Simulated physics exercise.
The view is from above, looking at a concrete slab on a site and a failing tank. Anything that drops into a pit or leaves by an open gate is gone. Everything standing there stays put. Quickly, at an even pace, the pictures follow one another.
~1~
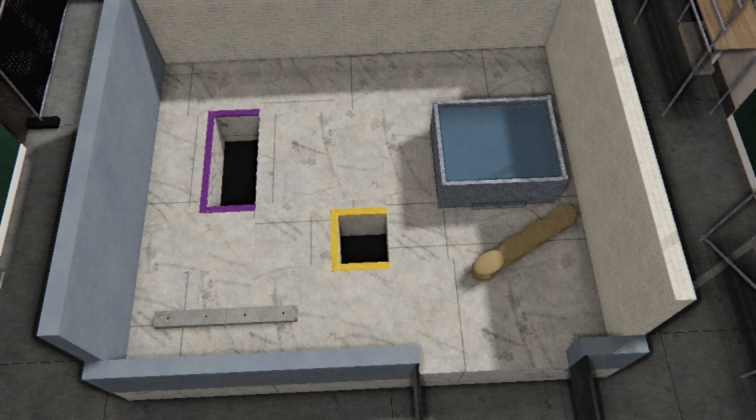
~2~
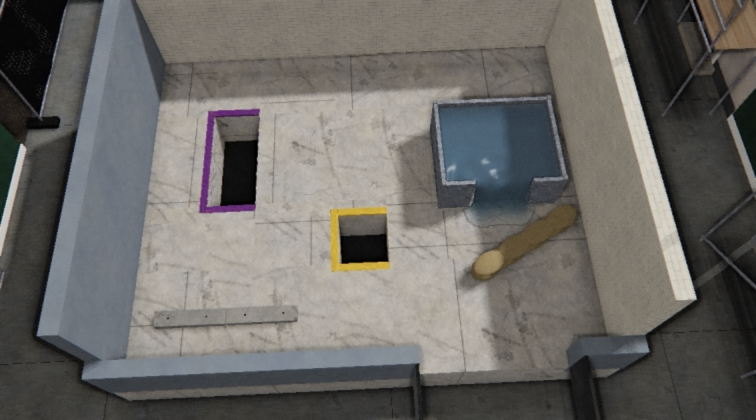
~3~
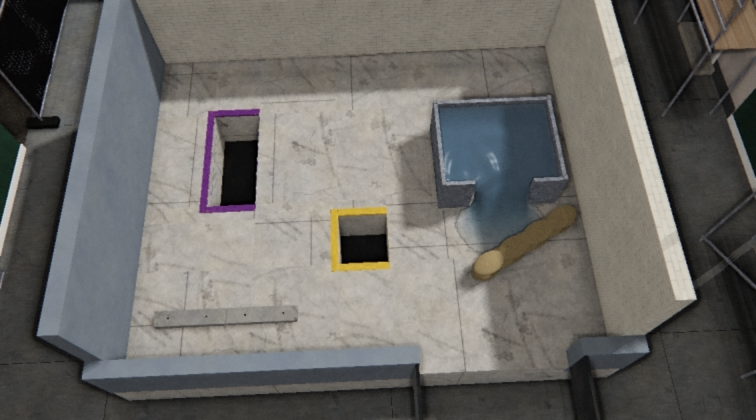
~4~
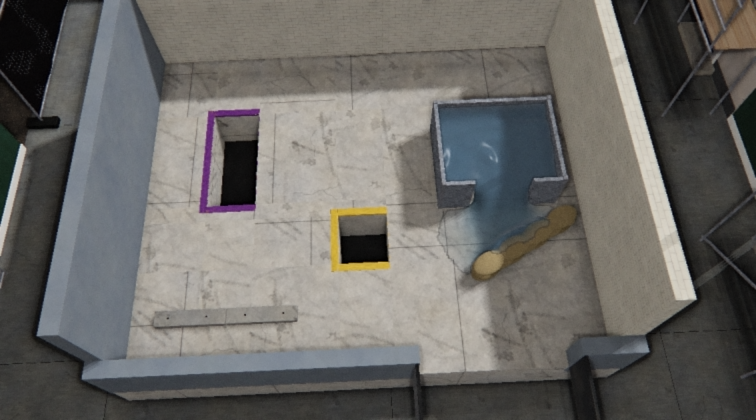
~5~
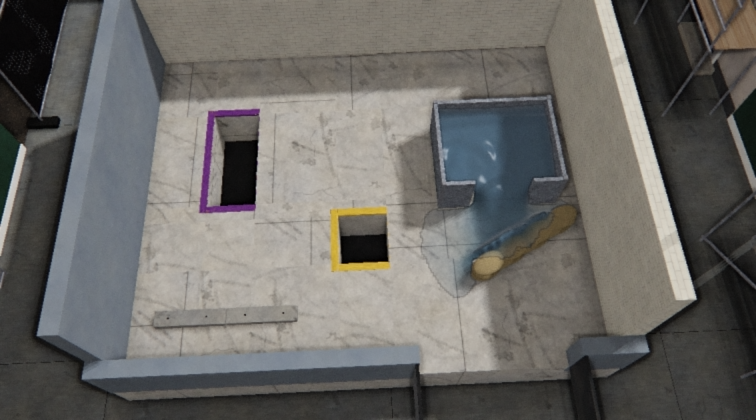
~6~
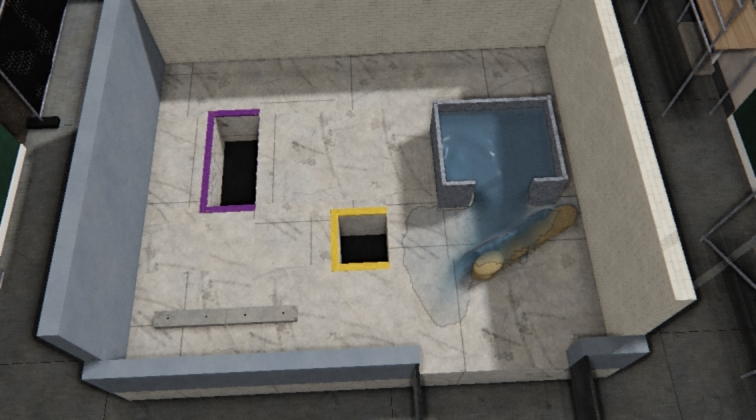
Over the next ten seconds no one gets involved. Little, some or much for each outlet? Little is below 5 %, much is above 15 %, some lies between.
The gate gets some. The purple pit gets some. The yellow pit gets much.
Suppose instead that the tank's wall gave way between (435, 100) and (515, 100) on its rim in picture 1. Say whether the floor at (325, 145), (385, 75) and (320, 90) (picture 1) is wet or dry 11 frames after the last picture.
In the order asked: Out of reach, sodden, sodden.
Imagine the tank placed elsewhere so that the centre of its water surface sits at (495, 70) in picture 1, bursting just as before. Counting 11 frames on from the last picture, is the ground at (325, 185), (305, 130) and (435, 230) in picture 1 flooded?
Looking at all three, I'd call them bone dry, bone dry, swamped.
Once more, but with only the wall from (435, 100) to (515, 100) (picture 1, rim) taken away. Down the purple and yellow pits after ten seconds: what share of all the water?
Purple: 30 percent; yellow: 4 percent.
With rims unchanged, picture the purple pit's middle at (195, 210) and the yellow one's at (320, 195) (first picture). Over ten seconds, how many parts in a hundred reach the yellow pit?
Parts in a hundred: Yellow 6.
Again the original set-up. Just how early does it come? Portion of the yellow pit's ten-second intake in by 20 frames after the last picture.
Share by then: 50 in a hundred.
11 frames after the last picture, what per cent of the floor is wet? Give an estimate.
Around 35 in a hundred.
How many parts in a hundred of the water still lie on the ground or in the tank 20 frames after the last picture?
Close to 84 %.
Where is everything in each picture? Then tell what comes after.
The first picture shows the open tank at (497, 142) is whole and still.
In the second picture, the front is at (529, 214), out from the gap at (499, 195).
In the third picture, water pours out at (498, 196) and has run to (490, 250).
In the fourth picture, the front is at (469, 269), out from the gap at (498, 196).
In the fifth picture, the front is at (452, 289), out from the gap at (498, 196).
In the sixth picture, water pours out at (499, 196) and has run to (443, 319).
A moment on, water covers 25 % of the floor; the gate 0 %, the purple pit 0 %, the yellow pit 1 %.
Next, water covers 35 % of the floor; the gate 3 %, the purple pit 0 %, the yellow pit 6 %.
Then, water covers 40 % of the floor; the gate 5 %, the purple pit 0 %, the yellow pit 12 %.
Later, water covers 55 % of the floor; the gate 7 %, the purple pit 2 %, the yellow pit 18 %.
In the end, water covers 60 % of the floor; the gate 9 %, the purple pit 7 %, the yellow pit 23 %.
